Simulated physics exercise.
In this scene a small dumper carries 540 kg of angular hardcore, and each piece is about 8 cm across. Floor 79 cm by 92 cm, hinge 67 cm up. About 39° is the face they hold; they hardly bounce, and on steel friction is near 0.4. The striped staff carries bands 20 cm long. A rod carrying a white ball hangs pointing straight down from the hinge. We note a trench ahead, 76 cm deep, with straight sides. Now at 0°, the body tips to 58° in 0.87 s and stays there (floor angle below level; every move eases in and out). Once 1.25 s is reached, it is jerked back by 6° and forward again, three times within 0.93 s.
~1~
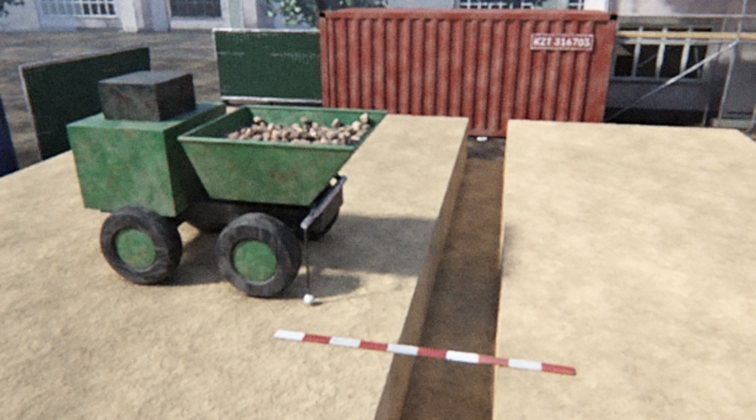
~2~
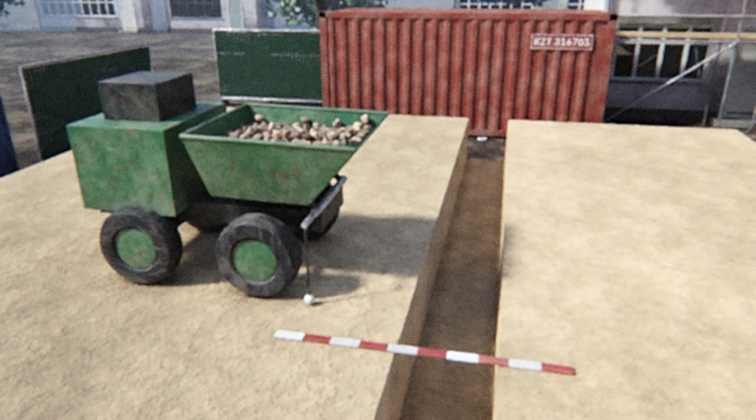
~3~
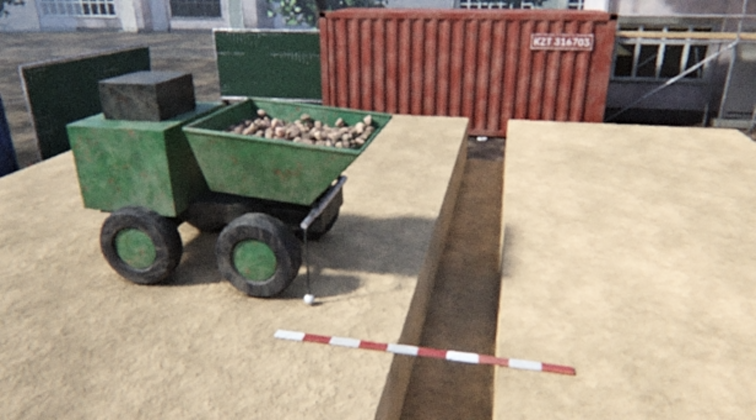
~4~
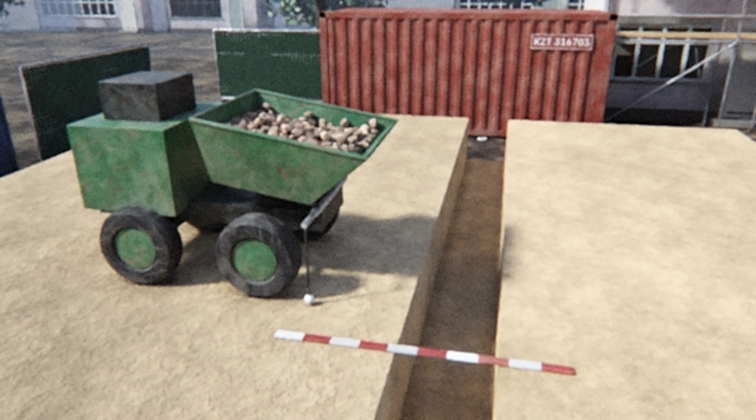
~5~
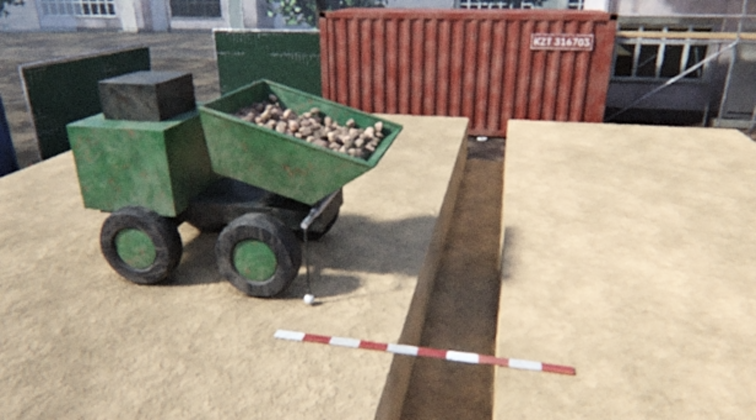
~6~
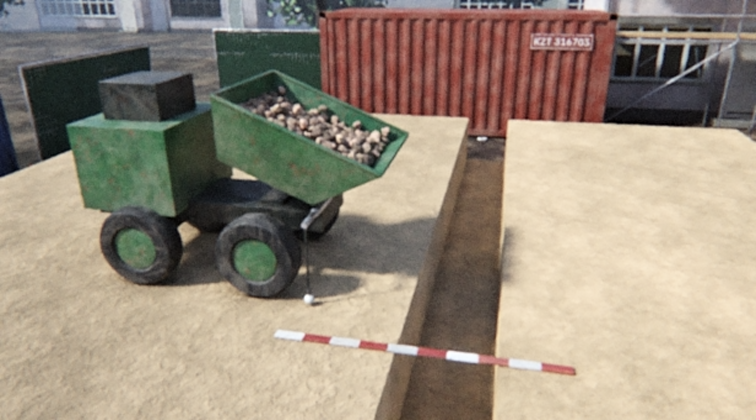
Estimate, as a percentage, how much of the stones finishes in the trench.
I would say roughly 40 per cent.
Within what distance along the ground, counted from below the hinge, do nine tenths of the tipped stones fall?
It's roughly 140 cm in front of the hinge.
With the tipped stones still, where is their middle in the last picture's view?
Around (460, 357).
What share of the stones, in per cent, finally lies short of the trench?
I'd say close to 0 per cent of the whole load.
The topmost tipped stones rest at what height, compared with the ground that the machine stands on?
Around 8 cm above it, I'd say.
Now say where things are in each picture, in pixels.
In the first picture, the body is at 0°, its lip at (354, 149); the top of the load is at (321, 129).
The second picture shows lip at (356, 150), floor tilted 1°, highest stones at (310, 127).
The third picture shows lip at (360, 153), floor tilted 4°, highest stones at (276, 125).
The fourth picture shows lip at (367, 159), floor tilted 9°, highest stones at (257, 117).
In the fifth picture, the body is at 16°, its lip at (374, 166); the top of the load is at (261, 109).
In the sixth picture, the body is at 23°, its lip at (381, 176); the top of the load is at (265, 99).
A little later the floor is at 49°; 100 % in the body; the foremost stones are at (387, 183).
Then the floor is at 58°; 100 % in the body; the foremost stones are at (418, 210).
Later still the floor is at 58°; 63 % in the body, 1 % short of the trench, 36 % in the trench; the foremost stones are at (516, 338).
In the end the floor is at 58°; 60 % in the body, 40 % in the trench; the foremost stones are at (516, 337).
